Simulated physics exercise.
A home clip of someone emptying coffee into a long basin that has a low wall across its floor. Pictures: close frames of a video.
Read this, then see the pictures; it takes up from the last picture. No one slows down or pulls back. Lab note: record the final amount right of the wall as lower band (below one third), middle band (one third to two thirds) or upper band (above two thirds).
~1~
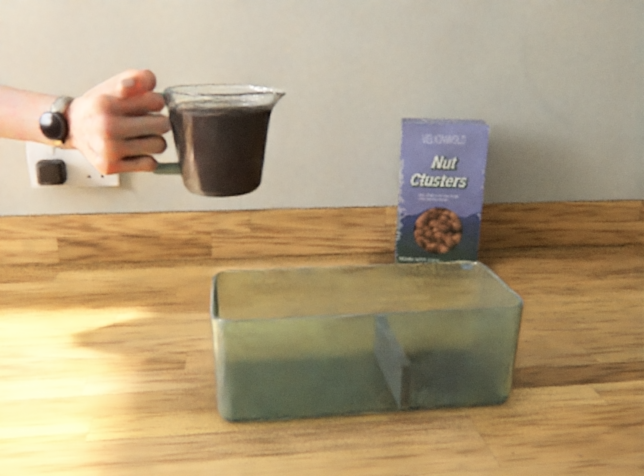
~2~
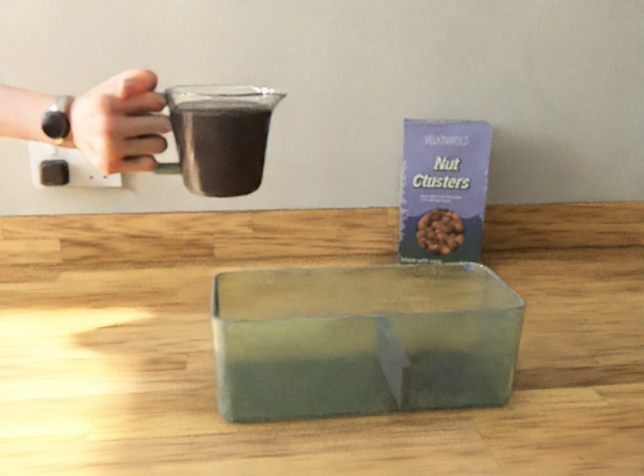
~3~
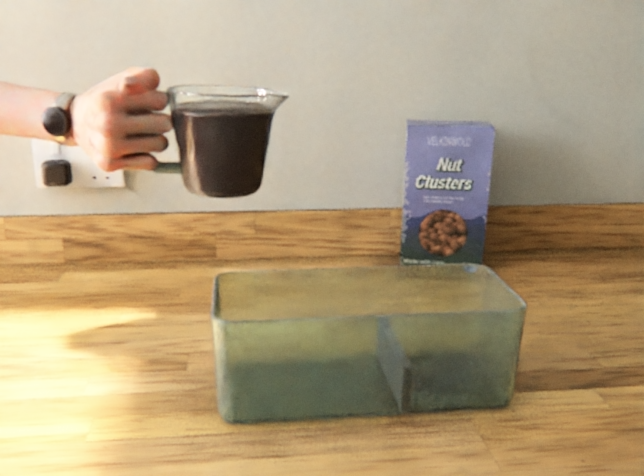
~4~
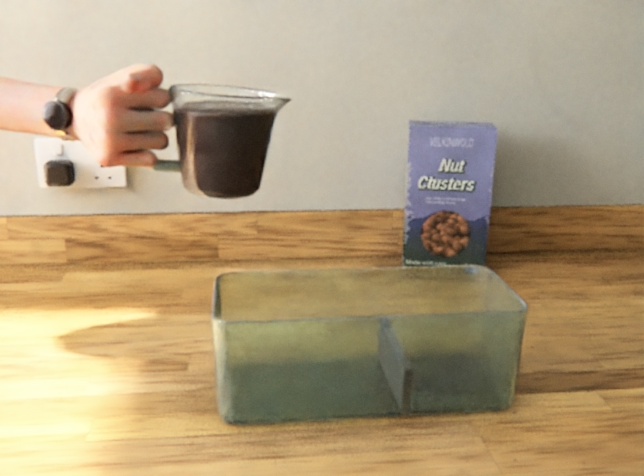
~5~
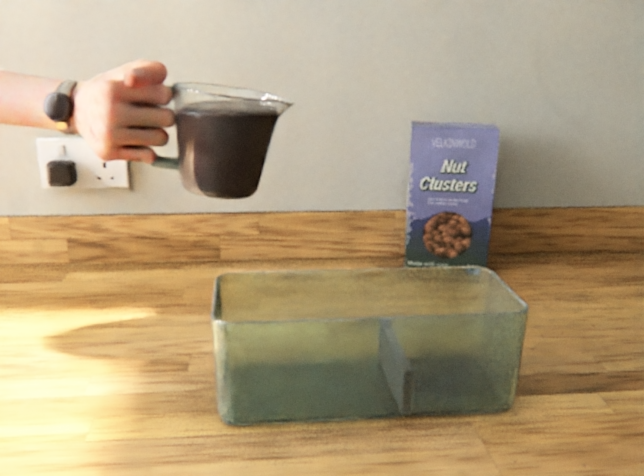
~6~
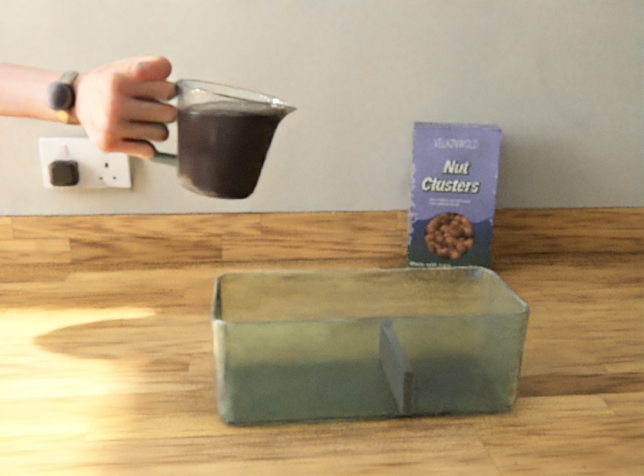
Below a third.
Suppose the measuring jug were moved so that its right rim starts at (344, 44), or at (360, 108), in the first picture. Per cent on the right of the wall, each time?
About 70 % the first time, about 75 % the second.
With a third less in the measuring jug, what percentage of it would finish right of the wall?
I'd say roughly 5 percent.
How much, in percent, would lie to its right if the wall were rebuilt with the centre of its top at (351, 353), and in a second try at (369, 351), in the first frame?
Try one about 50 %, try two about 15 %.
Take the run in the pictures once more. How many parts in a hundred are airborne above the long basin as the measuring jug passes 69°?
Estimate: 25 per cent, roughly.
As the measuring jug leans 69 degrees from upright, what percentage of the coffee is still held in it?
Still holding around 65 %, give or take.
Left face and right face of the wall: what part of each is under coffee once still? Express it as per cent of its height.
On the left roughly 30, on the right roughly 0.
A moment on, the measuring jug is tipped part way and 67 per cent is still to pour, 9 is left of the wall and 0 right of it.
Next, the measuring jug is tipped right over and 9 per cent is still to pour, 73 is left of the wall and 1 right of it.
Then the measuring jug is tipped right over and 0 per cent is still to pour, 95 is left of the wall and 3 right of it.
Later the measuring jug is tipped right over and 0 per cent is still to pour, 95 is left of the wall and 4 right of it.
In the end 95 per cent lies left of the wall, 4 right of it and 2 outside.
